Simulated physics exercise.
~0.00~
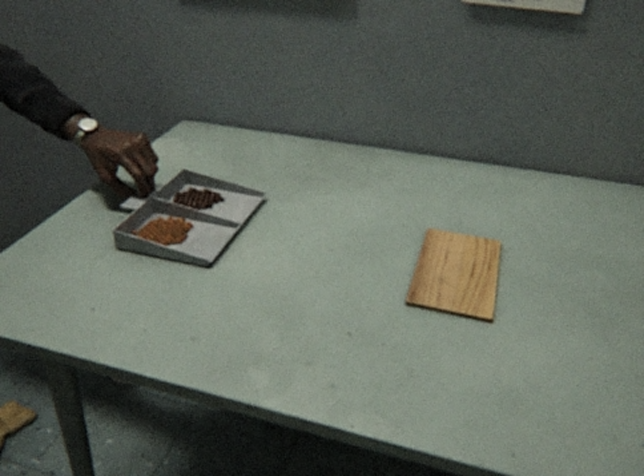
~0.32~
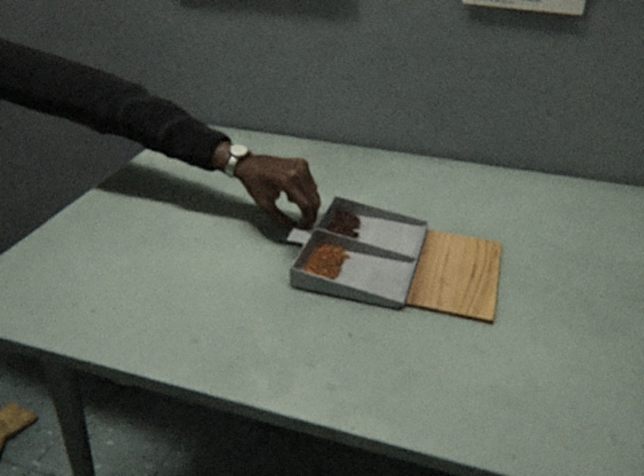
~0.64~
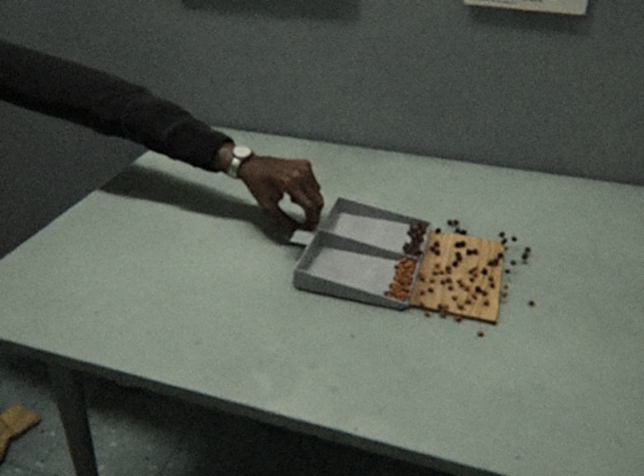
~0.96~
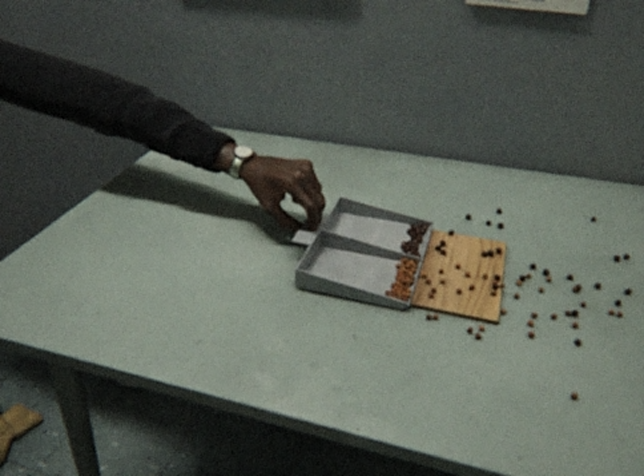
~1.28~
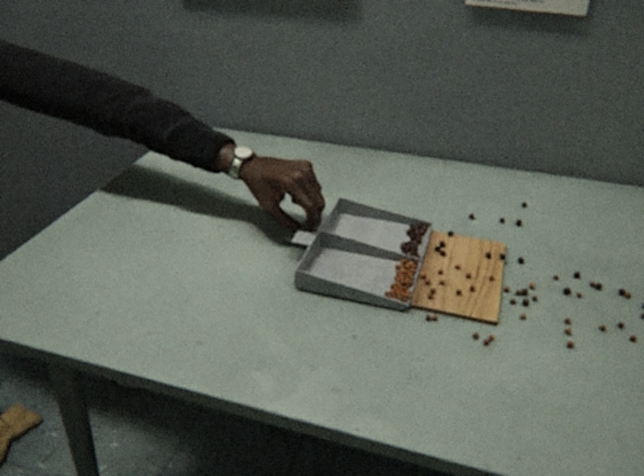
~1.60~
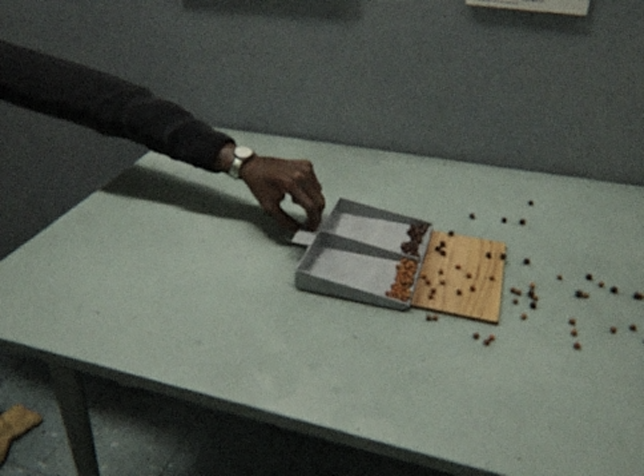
A hand slides a gray tray right against a wooden board, partly spilling both portions.
